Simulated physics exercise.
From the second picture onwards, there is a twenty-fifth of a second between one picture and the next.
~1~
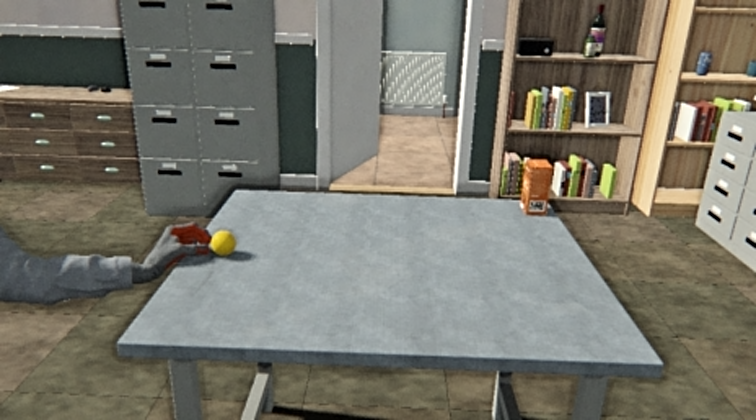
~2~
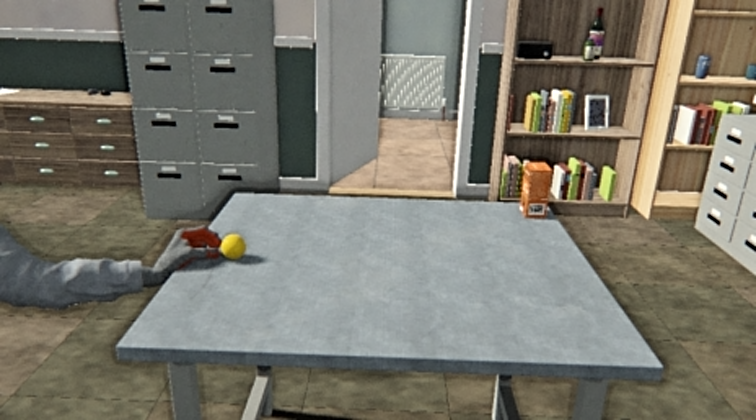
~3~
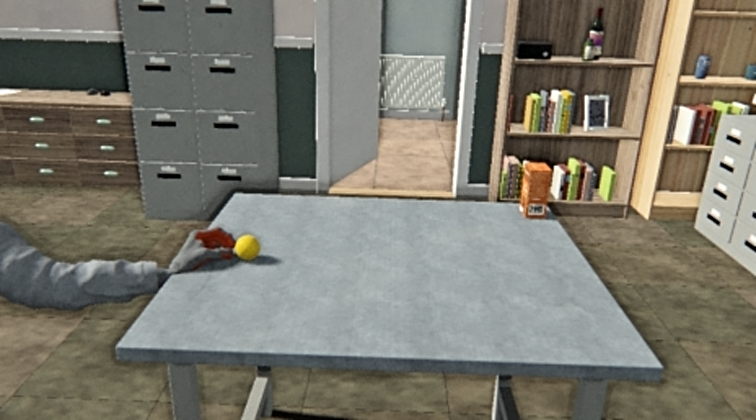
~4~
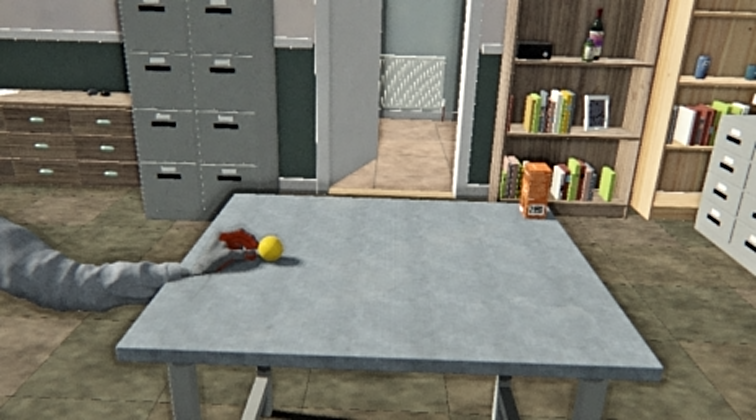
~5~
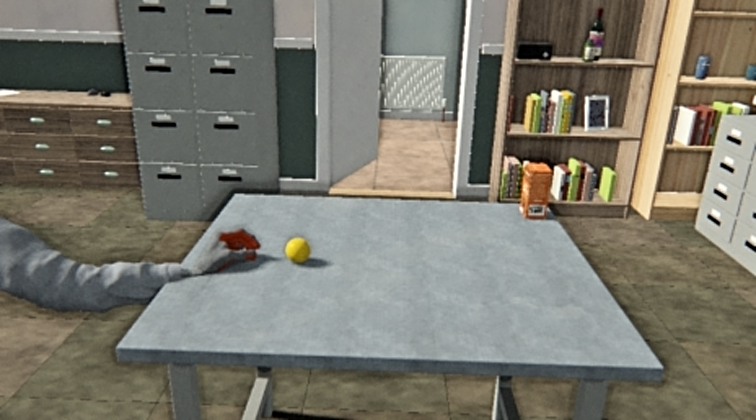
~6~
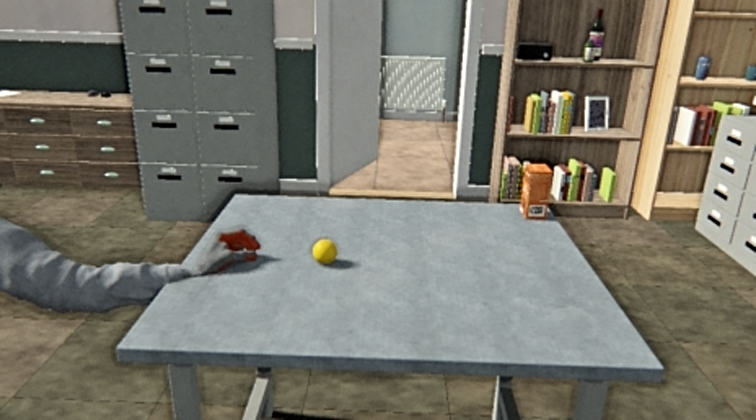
Yellow lemon moving right across a grey table as a grey-sleeved robotic hand pushes it, then rolling away from the stilled hand.
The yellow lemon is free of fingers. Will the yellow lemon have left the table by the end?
Yes, it is off the table by then.
Then, 0.20 s past the last view, yellow lemon displaced well along near (454, 256).
Then, 0.40 s past the last view, yellow lemon displaced well along near (574, 261).
Then, 0.70 s past the last view, yellow lemon now off the table.
Then, 0.90 s past the last view, things are still on the move.
Finally, off the table, yellow lemon.
